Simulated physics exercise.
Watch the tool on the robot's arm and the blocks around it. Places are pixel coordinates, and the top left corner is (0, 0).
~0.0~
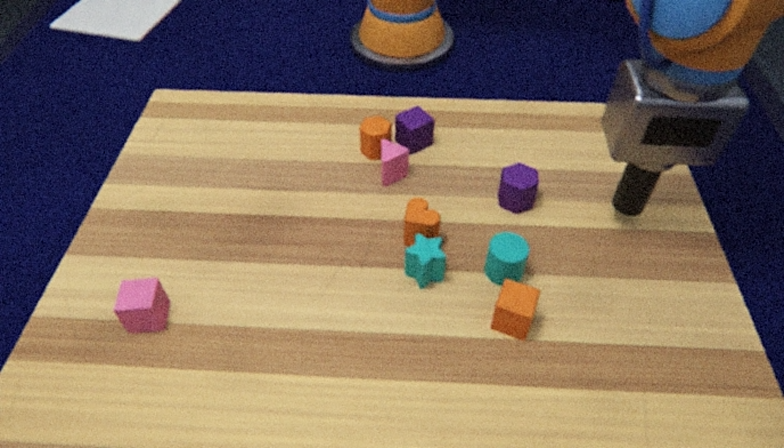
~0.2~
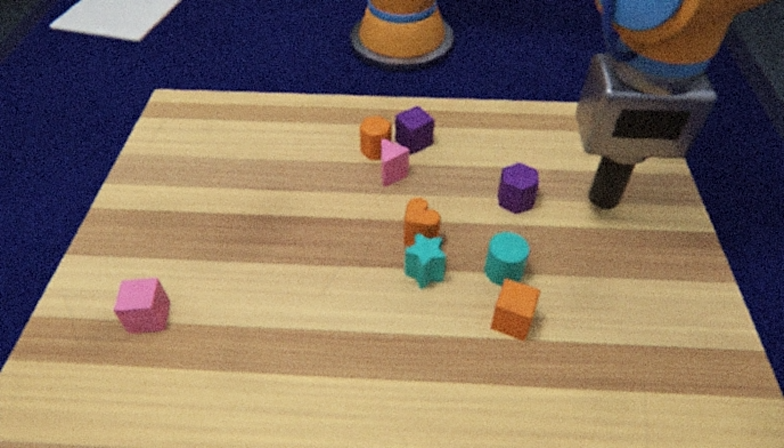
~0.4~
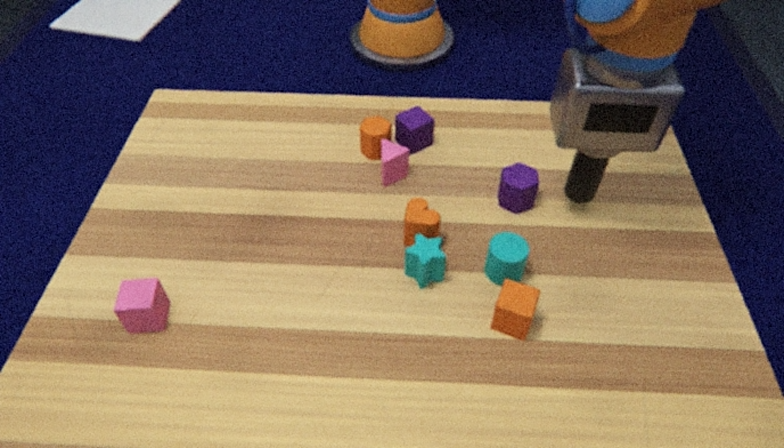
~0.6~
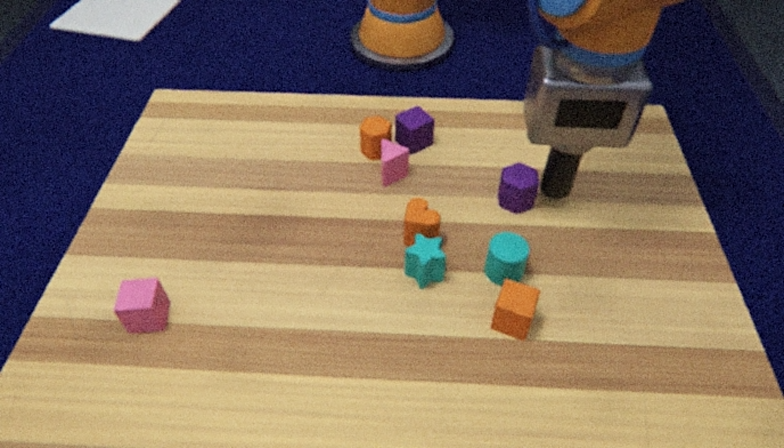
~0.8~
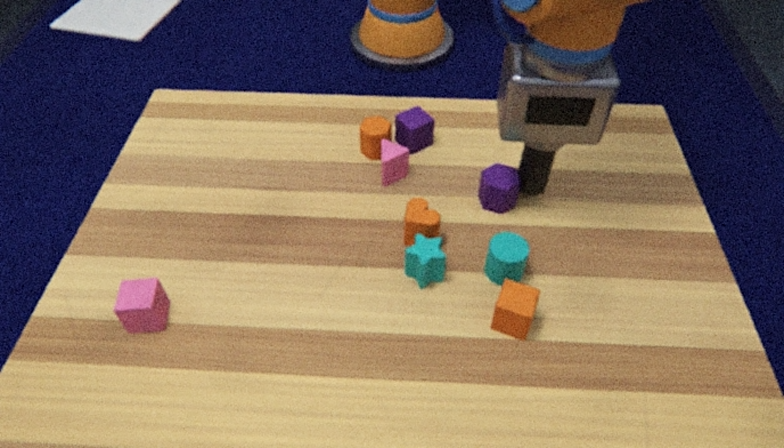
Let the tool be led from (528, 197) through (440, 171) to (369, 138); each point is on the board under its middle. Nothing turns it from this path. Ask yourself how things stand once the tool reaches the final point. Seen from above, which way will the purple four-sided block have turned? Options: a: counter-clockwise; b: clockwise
Choice b: Clockwise.
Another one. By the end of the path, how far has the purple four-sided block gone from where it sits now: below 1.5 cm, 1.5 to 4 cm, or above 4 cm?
Middling, 1.5 to 4 cm.
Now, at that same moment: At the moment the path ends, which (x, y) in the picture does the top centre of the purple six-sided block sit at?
The centre of its top will be at (459, 176).
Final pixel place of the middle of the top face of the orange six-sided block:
Pixel (338, 115).
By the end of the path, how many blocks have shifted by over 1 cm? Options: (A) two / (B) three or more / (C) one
The one that fits is B, three or more.
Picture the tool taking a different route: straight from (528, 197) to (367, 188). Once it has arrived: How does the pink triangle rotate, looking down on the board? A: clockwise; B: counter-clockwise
Answer: A.
What follows on the original path. One third of the way, tool (469, 170); purple six-sided block (460, 176), turned 55° anticlockwise.
Two thirds of the way, tool (415, 149); purple four-sided block (413, 115); purple six-sided block (459, 176), turned 55° anticlockwise.
At the end, tool (369, 126); orange six-sided block (338, 115), turned 45° anticlockwise; pink triangle still; purple four-sided block (405, 107), turned 70° clockwise; purple six-sided block (459, 176), turned 55° anticlockwise.
